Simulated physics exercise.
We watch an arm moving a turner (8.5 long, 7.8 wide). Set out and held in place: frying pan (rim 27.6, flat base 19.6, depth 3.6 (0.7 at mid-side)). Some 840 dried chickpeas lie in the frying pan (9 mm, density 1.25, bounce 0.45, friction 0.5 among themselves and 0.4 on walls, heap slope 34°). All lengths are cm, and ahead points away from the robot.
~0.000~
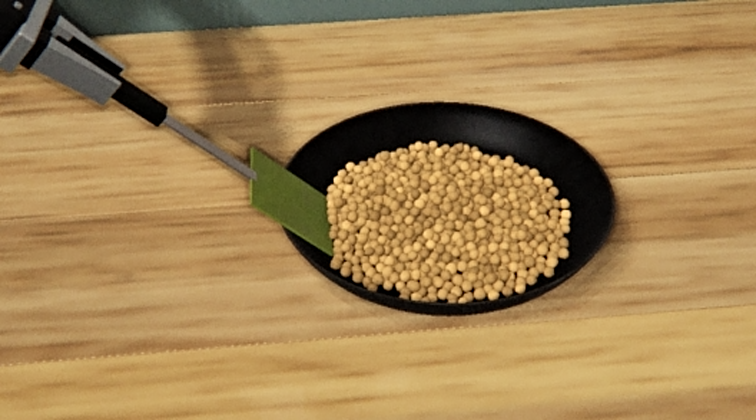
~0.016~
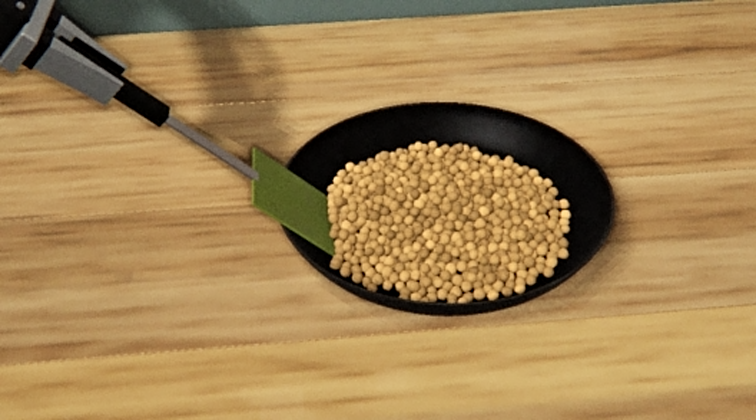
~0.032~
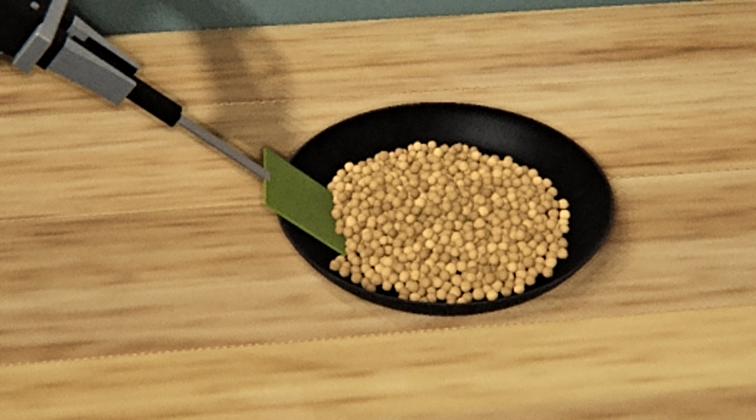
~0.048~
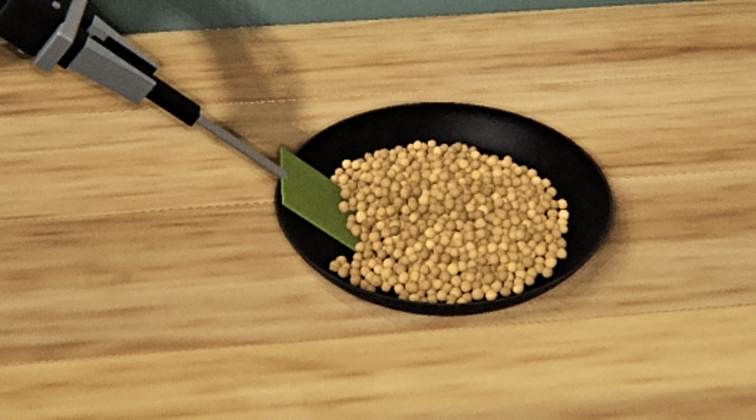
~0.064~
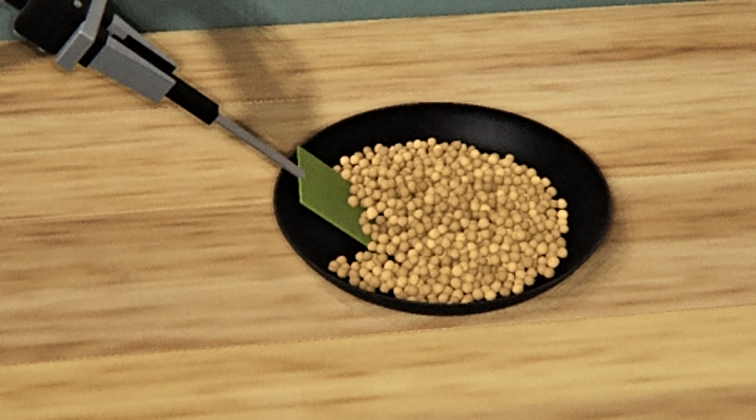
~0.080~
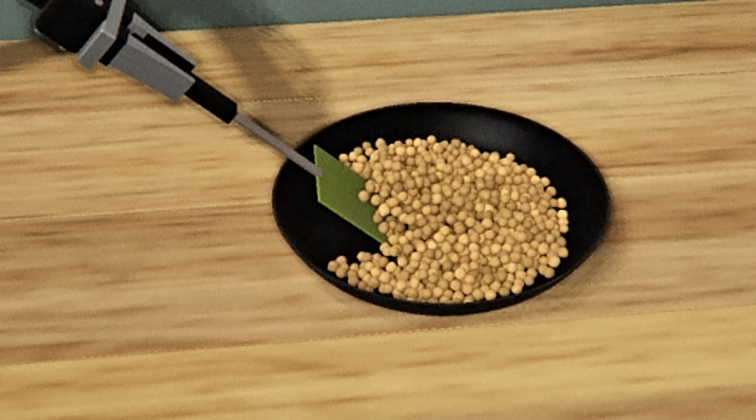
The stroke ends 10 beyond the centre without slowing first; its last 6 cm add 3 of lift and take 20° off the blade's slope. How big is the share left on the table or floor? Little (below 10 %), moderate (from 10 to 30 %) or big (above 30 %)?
Answer: Moderate; from 10 to 30 % of the dried chickpeas finish on the table or floor.
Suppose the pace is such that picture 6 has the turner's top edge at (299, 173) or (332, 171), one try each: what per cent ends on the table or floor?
Some 10 and 20 per cent.
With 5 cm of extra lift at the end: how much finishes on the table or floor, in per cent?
About 15 per cent.
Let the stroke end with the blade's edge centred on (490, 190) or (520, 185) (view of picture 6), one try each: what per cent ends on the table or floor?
About 0 and 5 per cent.
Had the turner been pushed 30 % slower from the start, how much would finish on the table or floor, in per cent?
In that case some 5 per cent.
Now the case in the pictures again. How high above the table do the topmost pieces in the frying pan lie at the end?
Some 4.0 cm.
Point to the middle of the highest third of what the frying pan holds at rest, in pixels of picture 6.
Around (537, 193).
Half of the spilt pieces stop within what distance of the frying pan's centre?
Some 28 cm.
After 0.13 s, sloping 44°, highest piece 5 above the table; 838 in the frying pan.
After 0.18 s, sloping 38°, highest piece 6 above the table; 838 in the frying pan.
After 0.41 s, sloping 24°, highest piece 10 above the table; 704 in the frying pan, 126 on the table or floor, 8 on the blade or in flight.
After 1.46 s, sloping 24°, highest piece 4 above the table; 703 in the frying pan, 135 on the table or floor.
In the end, 703 in the frying pan, 135 on the table or floor. That is 16 % on the table or floor.
